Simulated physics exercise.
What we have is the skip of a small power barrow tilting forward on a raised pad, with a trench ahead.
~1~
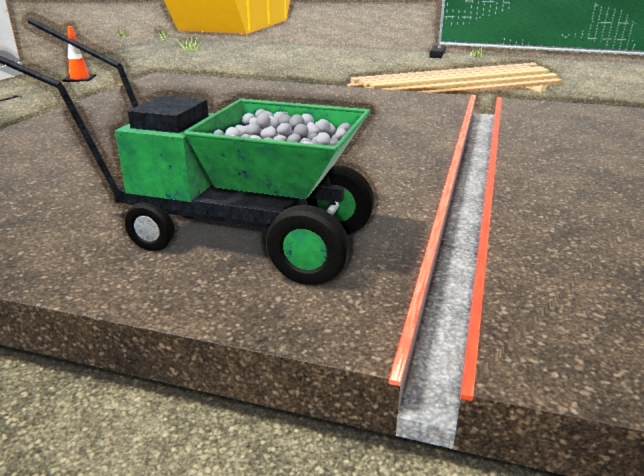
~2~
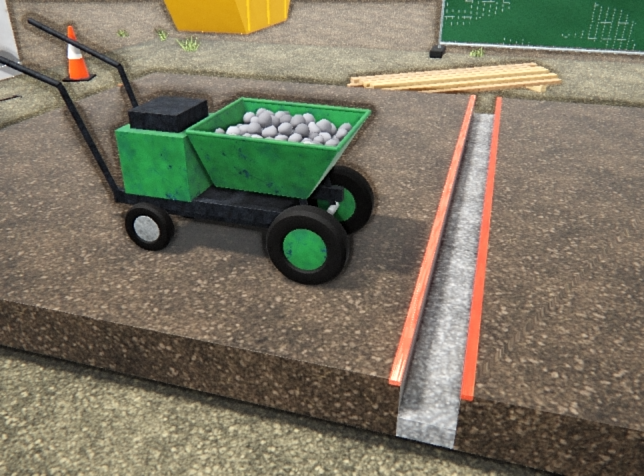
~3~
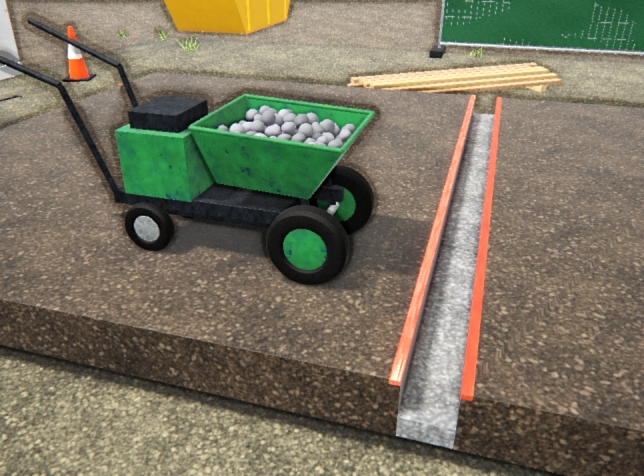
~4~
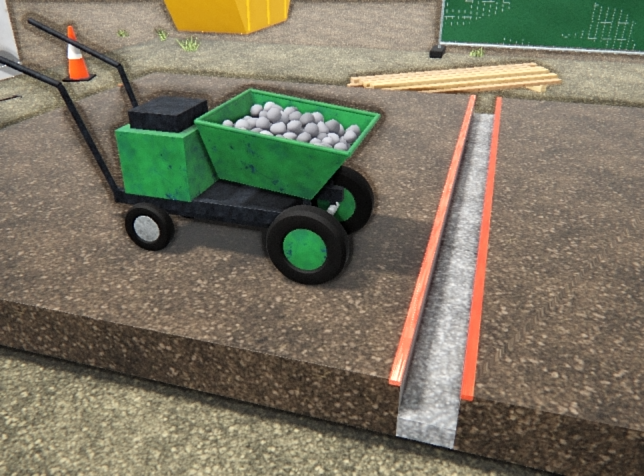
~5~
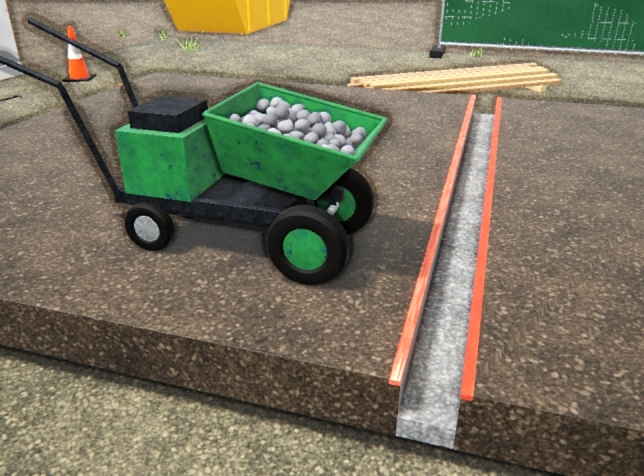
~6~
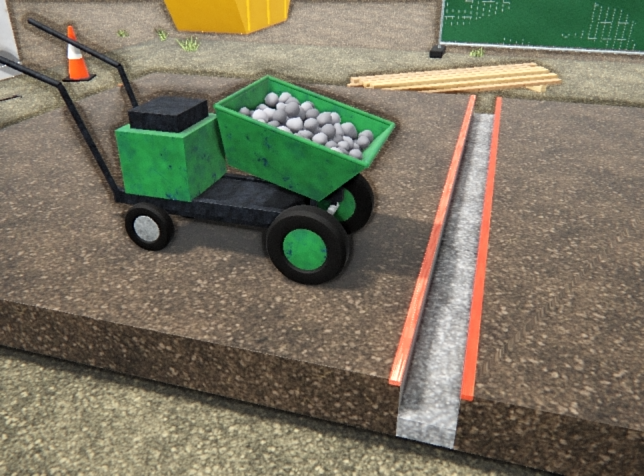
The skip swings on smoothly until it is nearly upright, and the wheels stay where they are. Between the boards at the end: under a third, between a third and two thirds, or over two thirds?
In the trench: Over two thirds.
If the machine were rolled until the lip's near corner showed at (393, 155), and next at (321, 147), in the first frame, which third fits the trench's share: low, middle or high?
First under a third, then beyond two thirds.
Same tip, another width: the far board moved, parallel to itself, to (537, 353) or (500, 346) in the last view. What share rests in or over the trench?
Near 100 % and 100 %.
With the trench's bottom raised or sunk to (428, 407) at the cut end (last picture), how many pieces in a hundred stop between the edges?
Some 60 per cent.
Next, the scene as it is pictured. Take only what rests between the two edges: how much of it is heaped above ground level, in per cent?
Some 20 per cent.
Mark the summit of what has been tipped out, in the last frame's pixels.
Around (450, 267).
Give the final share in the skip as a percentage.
Roughly 0 in a hundred.
Soon, skip tipped steeply; all in the skip.
A while on, skip tipped right over; most in the skip; about a quarter in or heaped over the trench; a stray few beyond it; a stray few falling.
Towards the end, skip tipped right over; about a quarter in the skip; a stray few short of the trench; about two thirds in or heaped over the trench; a small part beyond it.
Finally, skip tipped right over; a stray few in the skip; a stray few short of the trench; most in or heaped over the trench; a small part beyond it.
